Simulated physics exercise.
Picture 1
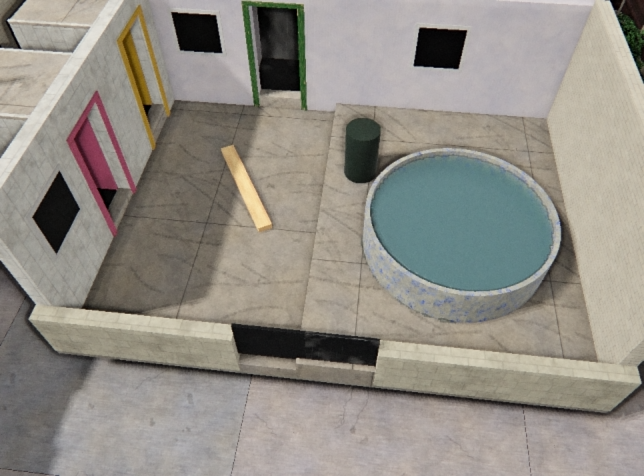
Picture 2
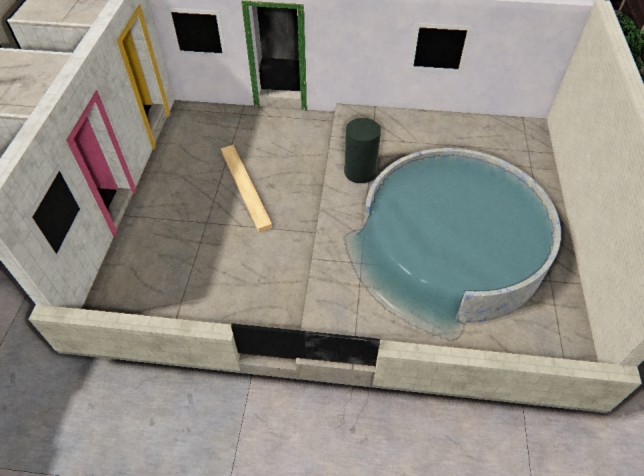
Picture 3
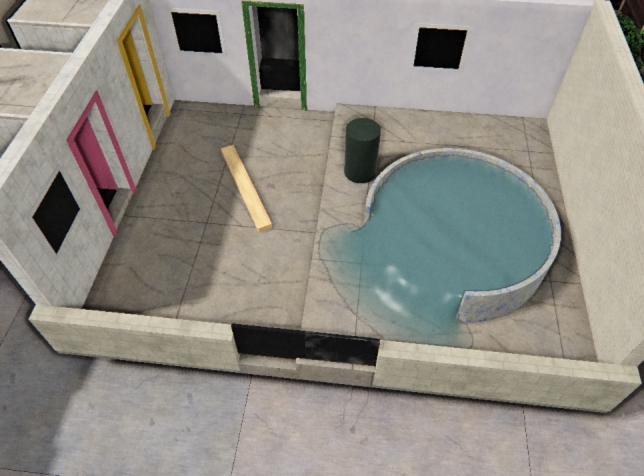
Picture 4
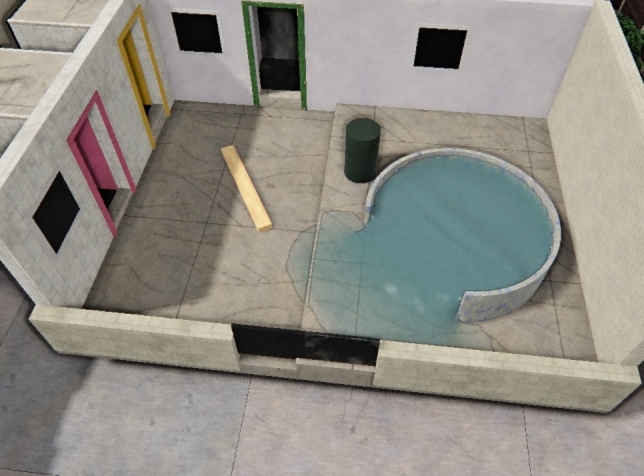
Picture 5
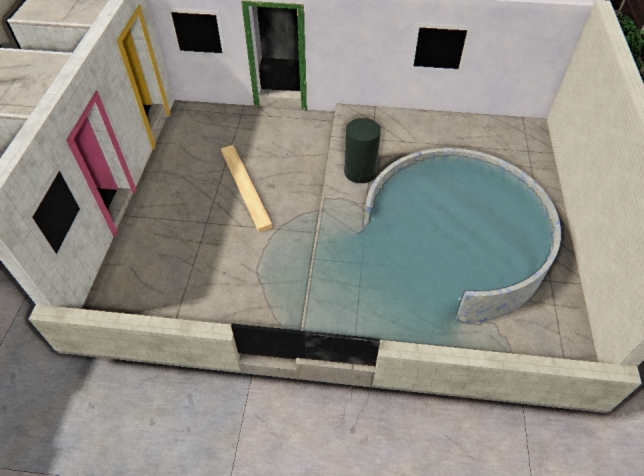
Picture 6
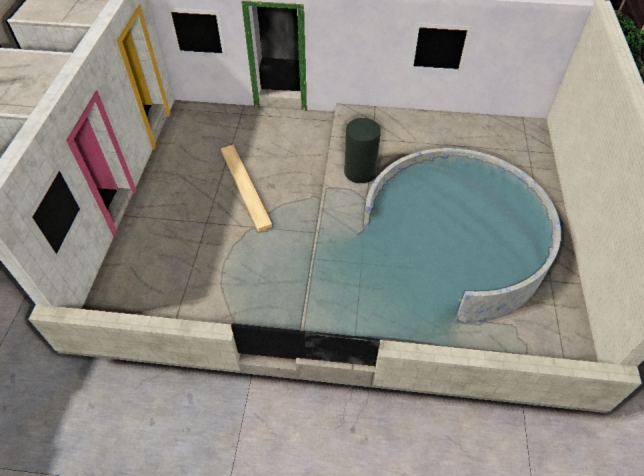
To begin with, a round pool of still water stands in a walled yard beside a dark green cylinder. Its front-left side opens, and water pours out across the paving. The sheet then spreads left over the step between levels, reaching the lower end of a wooden plank.
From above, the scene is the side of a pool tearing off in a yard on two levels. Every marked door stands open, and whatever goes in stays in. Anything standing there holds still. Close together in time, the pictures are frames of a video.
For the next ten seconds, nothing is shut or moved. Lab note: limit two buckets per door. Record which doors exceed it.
In order: Most likely the green door will not exceed two buckets. Most likely the pink door will exceed two buckets. Most likely the yellow door will not exceed two buckets.
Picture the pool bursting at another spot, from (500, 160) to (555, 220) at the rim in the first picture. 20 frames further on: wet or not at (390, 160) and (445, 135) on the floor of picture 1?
Soaked, then soaked.
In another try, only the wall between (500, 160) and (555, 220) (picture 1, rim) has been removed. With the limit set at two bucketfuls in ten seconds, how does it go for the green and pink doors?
Well, the green door doesn't reach it and the pink door doesn't reach it.
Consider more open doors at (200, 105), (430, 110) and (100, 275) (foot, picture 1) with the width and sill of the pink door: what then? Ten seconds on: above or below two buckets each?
So it goes runs above, then runs below, then runs above.
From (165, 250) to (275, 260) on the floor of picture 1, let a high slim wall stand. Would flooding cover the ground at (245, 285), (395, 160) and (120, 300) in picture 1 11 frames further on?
Outcome per location, in sequence: Soaking, unsoaked, soaking.
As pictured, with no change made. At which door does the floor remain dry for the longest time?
Last in line is the green one.
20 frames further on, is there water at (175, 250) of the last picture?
That spot will be soaked.
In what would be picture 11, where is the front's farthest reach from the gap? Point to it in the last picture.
The farthest wet spot is near (73, 331).
A moment on, water covers 35 % of the floor; the green door not reached, the pink door not reached, the yellow door not reached.
Next, water covers 40 % of the floor; the green door not reached, the pink door wet at the sill, nothing in, the yellow door not reached.
Then, water covers 60 % of the floor; the green door not reached, the pink door over two buckets in, the yellow door wet at the sill, nothing in.
Later, water covers 85 % of the floor; the green door wet at the sill, nothing in, the pink door over two buckets in, the yellow door wet at the sill, nothing in.
In the end, water covers 95 % of the floor; the green door wet at the sill, nothing in, the pink door over two buckets in, the yellow door wet at the sill, nothing in.
